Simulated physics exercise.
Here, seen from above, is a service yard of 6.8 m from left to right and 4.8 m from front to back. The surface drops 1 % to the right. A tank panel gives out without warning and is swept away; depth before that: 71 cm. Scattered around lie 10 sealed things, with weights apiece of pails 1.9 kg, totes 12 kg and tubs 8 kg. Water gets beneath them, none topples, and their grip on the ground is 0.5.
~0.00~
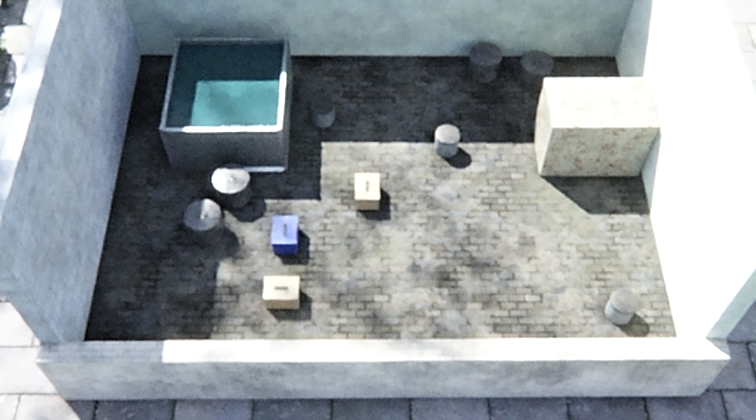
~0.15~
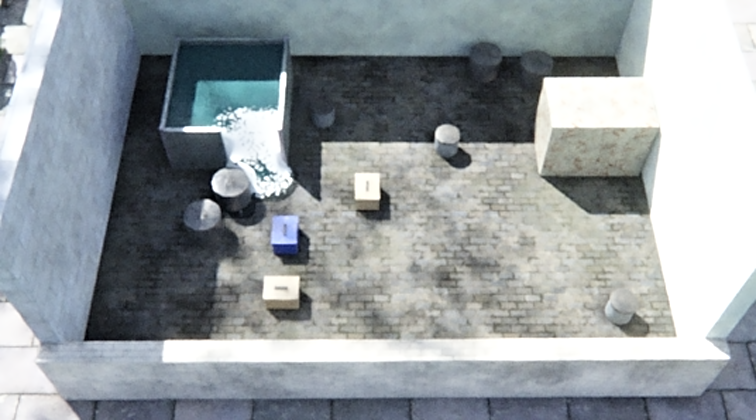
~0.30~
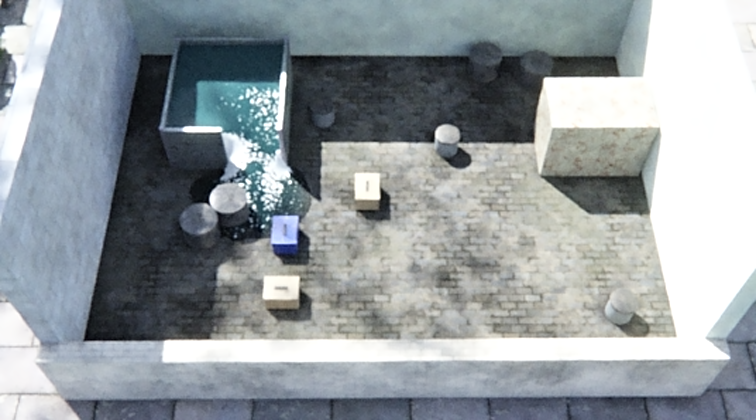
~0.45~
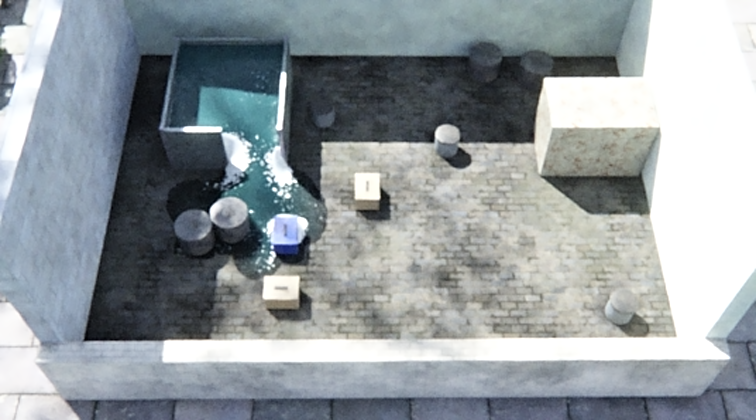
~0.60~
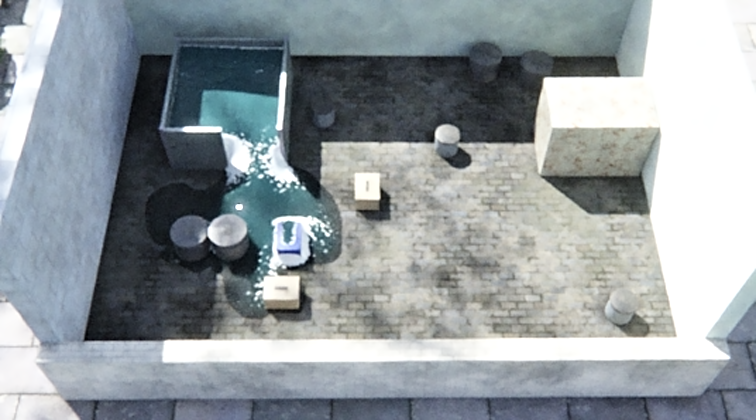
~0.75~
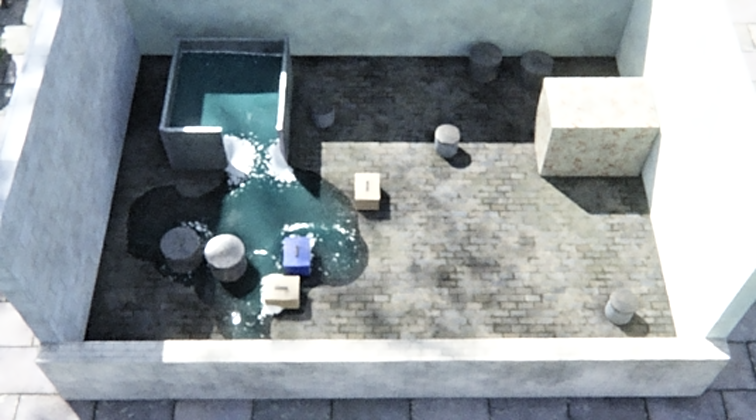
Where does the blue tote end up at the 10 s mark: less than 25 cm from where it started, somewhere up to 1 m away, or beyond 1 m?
Beyond 1 m away.
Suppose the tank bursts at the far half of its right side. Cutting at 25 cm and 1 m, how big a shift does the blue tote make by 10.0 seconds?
I'd say the blue tote scarcely moves.
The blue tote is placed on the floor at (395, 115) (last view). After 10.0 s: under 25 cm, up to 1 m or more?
Put there, it remains roughly in place.
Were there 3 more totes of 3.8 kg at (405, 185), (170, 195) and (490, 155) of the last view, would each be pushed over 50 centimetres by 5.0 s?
First within, then beyond, then within.
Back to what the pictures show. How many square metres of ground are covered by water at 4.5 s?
Somewhere about 21 m2, give or take.
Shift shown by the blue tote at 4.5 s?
Shift by then: About 400 cm.
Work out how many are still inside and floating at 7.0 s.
Count at that moment: 2.
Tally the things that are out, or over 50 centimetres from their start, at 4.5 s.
My count gives 4.
After 2.0 s the blue tote is near (445, 320), 2.2 m from its start, aground; 3 afloat.
After 4.5 s the blue tote is near (606, 277), 3.9 m from its start, aground; 3 afloat.
After 7.0 s the blue tote is near (607, 279), 3.9 m from its start, aground; 2 afloat.
After 10.0 s the blue tote is near (596, 291), 3.8 m from its start, afloat; 5 afloat.
